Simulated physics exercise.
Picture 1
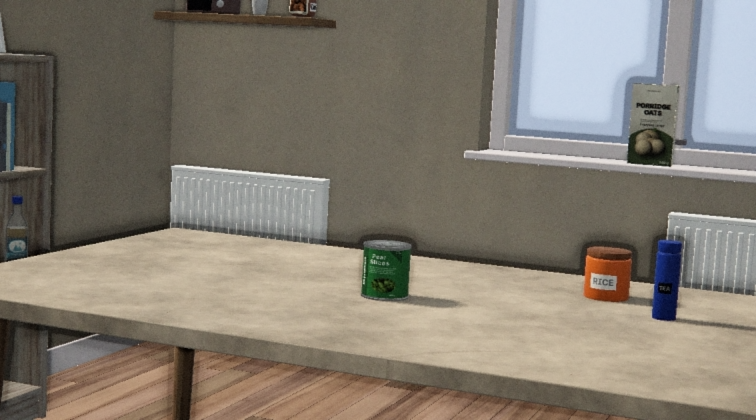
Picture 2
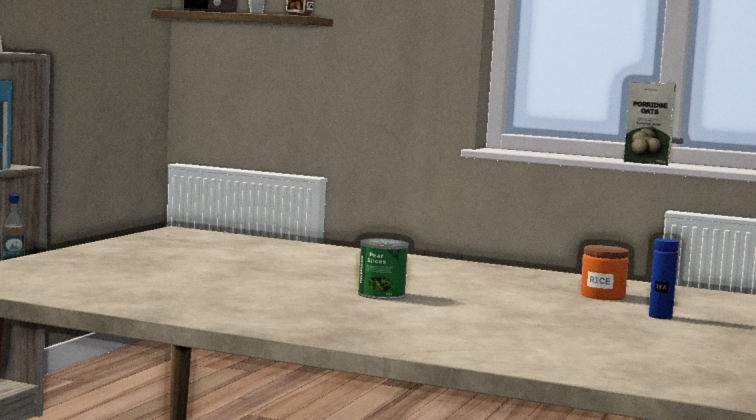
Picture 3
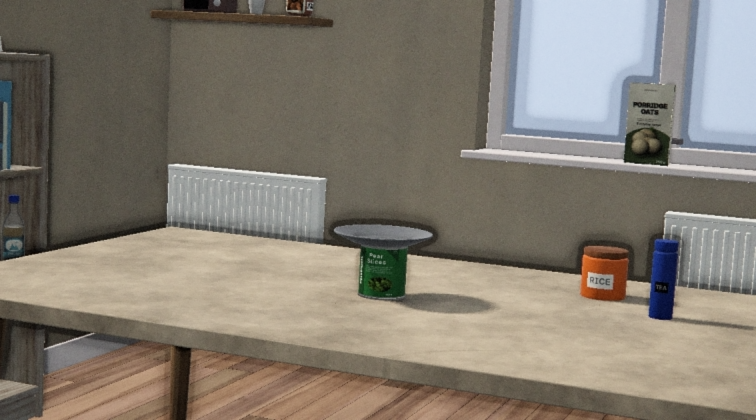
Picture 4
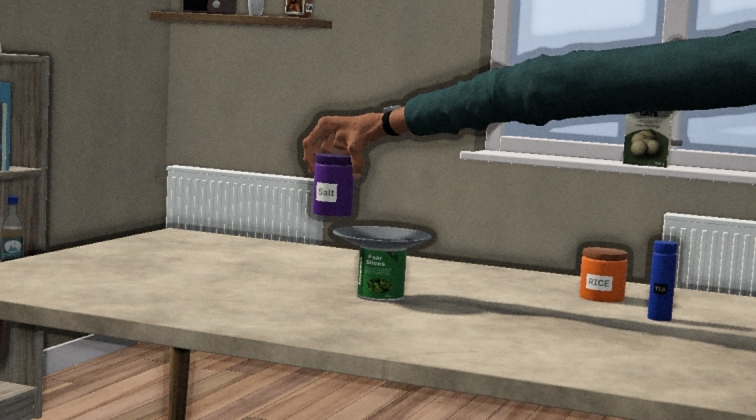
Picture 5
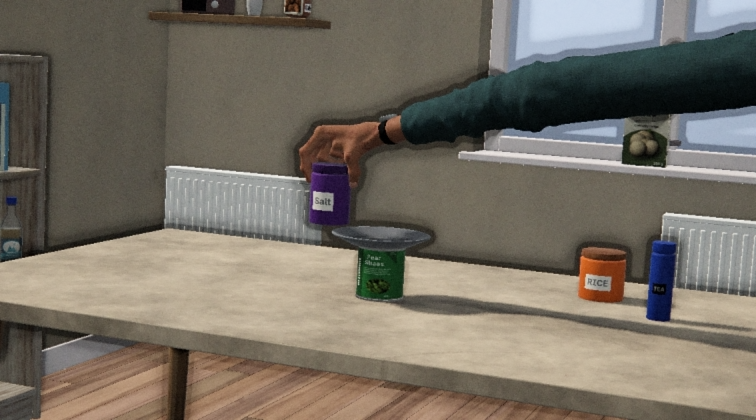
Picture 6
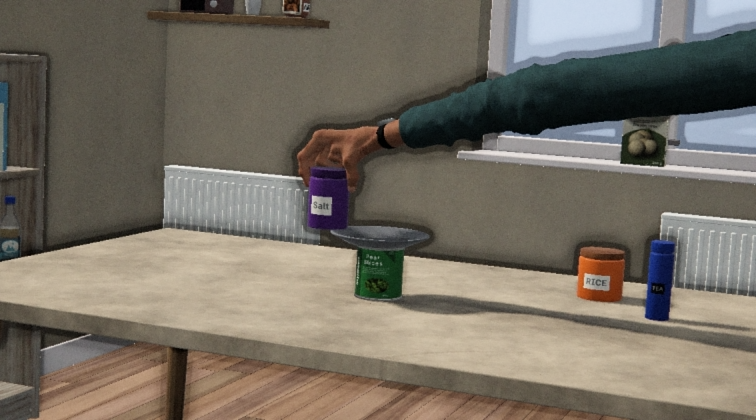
A grey plate appears on top of a green tin standing on a table, with an orange rice jar and a blue container to the right. A hand then holds a purple salt jar above the plate's left side, lowers it slightly onto the plate's left edge, and keeps hold of it.
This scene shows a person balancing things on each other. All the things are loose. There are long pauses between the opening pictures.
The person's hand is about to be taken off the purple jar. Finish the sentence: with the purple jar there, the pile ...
The pile topples.
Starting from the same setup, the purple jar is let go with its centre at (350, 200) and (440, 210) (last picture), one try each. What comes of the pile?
In the first case the pile remains standing, while in the second it collapses.
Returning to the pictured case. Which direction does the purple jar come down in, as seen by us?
That would be the viewer's left.
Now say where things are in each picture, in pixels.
In the first picture, the last thing is not in view yet; green tin (386, 270).
In the second picture, the last thing is not in view yet.
In the third picture, the last thing is not in view yet; green tin (383, 270).
The fourth picture shows still above its spot; purple jar (334, 185); grey plate (382, 239).
The fifth picture shows still above its spot; purple jar (330, 193); green tin (381, 271).
The sixth picture shows set down, still held; purple jar (329, 198); grey plate (380, 238).
Then, 0.40 s on from there, purple jar now fallen.
Then, 0.50 s on from there, things are still on the move.
In the end, fallen, purple jar; the other 4 unmoved. At the end, from the last picture's camera, purple jar near (278, 264). The pile gives way.
